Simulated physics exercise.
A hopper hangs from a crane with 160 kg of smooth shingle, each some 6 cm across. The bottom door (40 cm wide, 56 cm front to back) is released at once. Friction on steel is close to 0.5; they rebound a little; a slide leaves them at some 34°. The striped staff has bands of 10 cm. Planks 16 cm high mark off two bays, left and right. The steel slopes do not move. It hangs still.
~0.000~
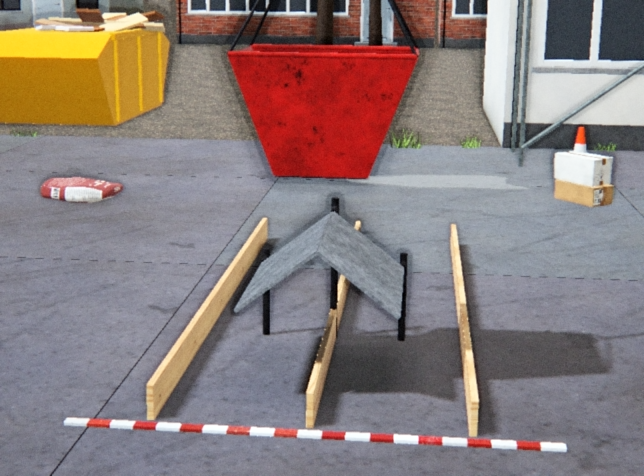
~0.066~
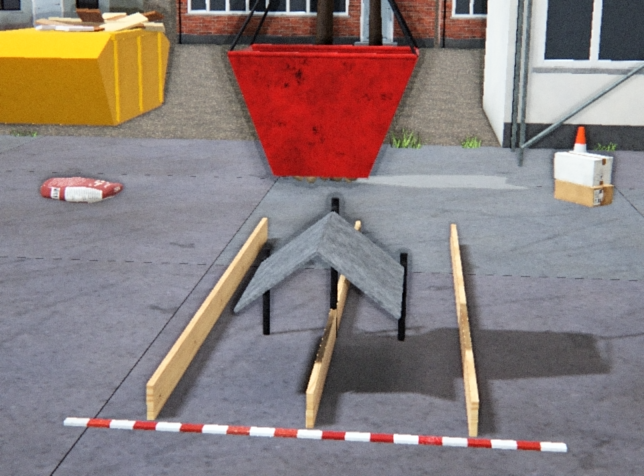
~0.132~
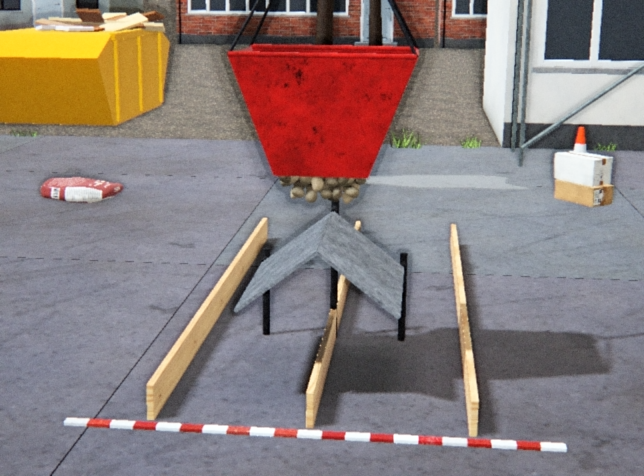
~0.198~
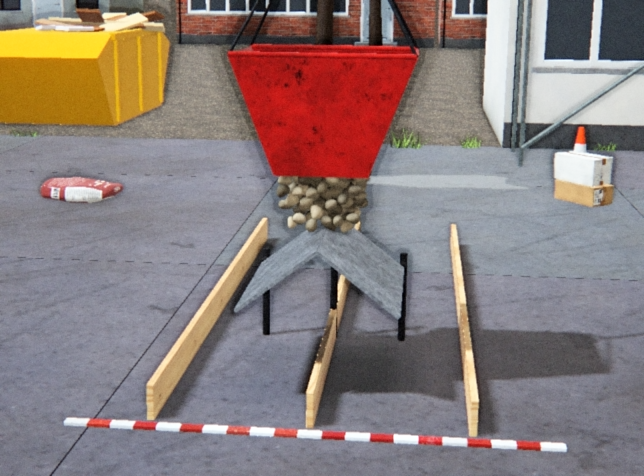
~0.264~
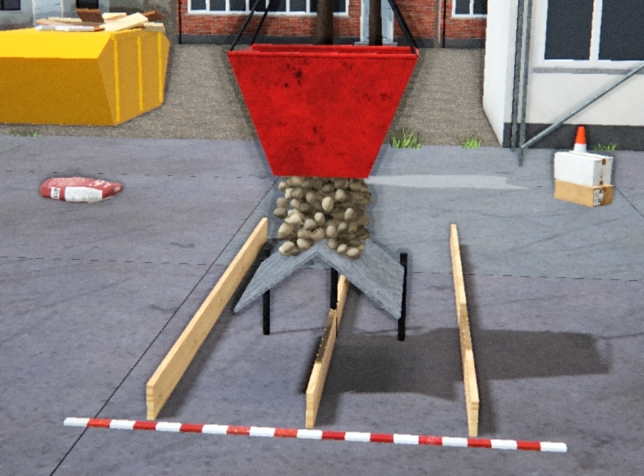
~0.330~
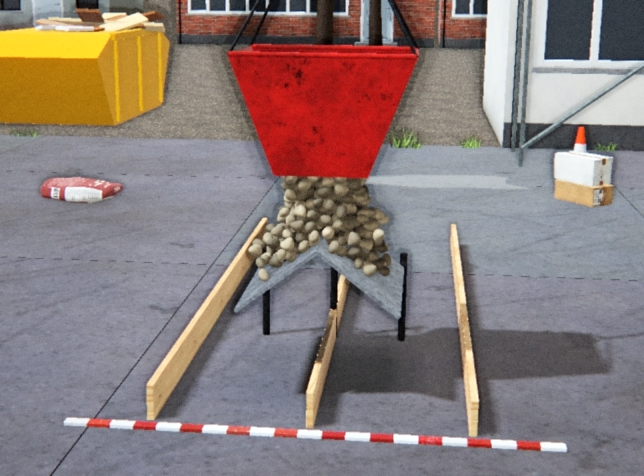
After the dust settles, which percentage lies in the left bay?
Close to 35 in a hundred.
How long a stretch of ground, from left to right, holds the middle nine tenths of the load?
Roughly 240 cm.
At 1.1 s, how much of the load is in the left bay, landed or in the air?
About 35 per cent by then.
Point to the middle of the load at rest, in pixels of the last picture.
Their middle is at about (364, 367).
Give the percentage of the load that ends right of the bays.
Some 15 per cent of the load.
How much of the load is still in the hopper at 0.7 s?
It holds some 0 per cent.
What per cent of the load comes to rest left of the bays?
About 15 per cent.
After 0.7 s, 0 % in the hopper, 30 % on the steel, 6 % falling or lying left of the bays, 28 % falling or lying in the left bay, 30 % falling or lying in the right bay, 6 % falling or lying right of the bays; the stones farthest right are at (518, 360).
After 1.1 s, 0 % in the hopper, 1 % on the steel, 14 % falling or lying left of the bays, 35 % falling or lying in the left bay, 36 % falling or lying in the right bay, 15 % falling or lying right of the bays; the stones farthest right are at (625, 385).
After 1.7 s, 0 % in the hopper, 14 % falling or lying left of the bays, 35 % falling or lying in the left bay, 35 % falling or lying in the right bay, 16 % falling or lying right of the bays.
After 2.6 s, 0 % in the hopper, 14 % falling or lying left of the bays, 35 % falling or lying in the left bay, 35 % falling or lying in the right bay, 16 % falling or lying right of the bays.
After 4.5 s, 0 % in the hopper, 14 % left of the bays, 35 % in the left bay, 35 % in the right bay, 16 % right of the bays.
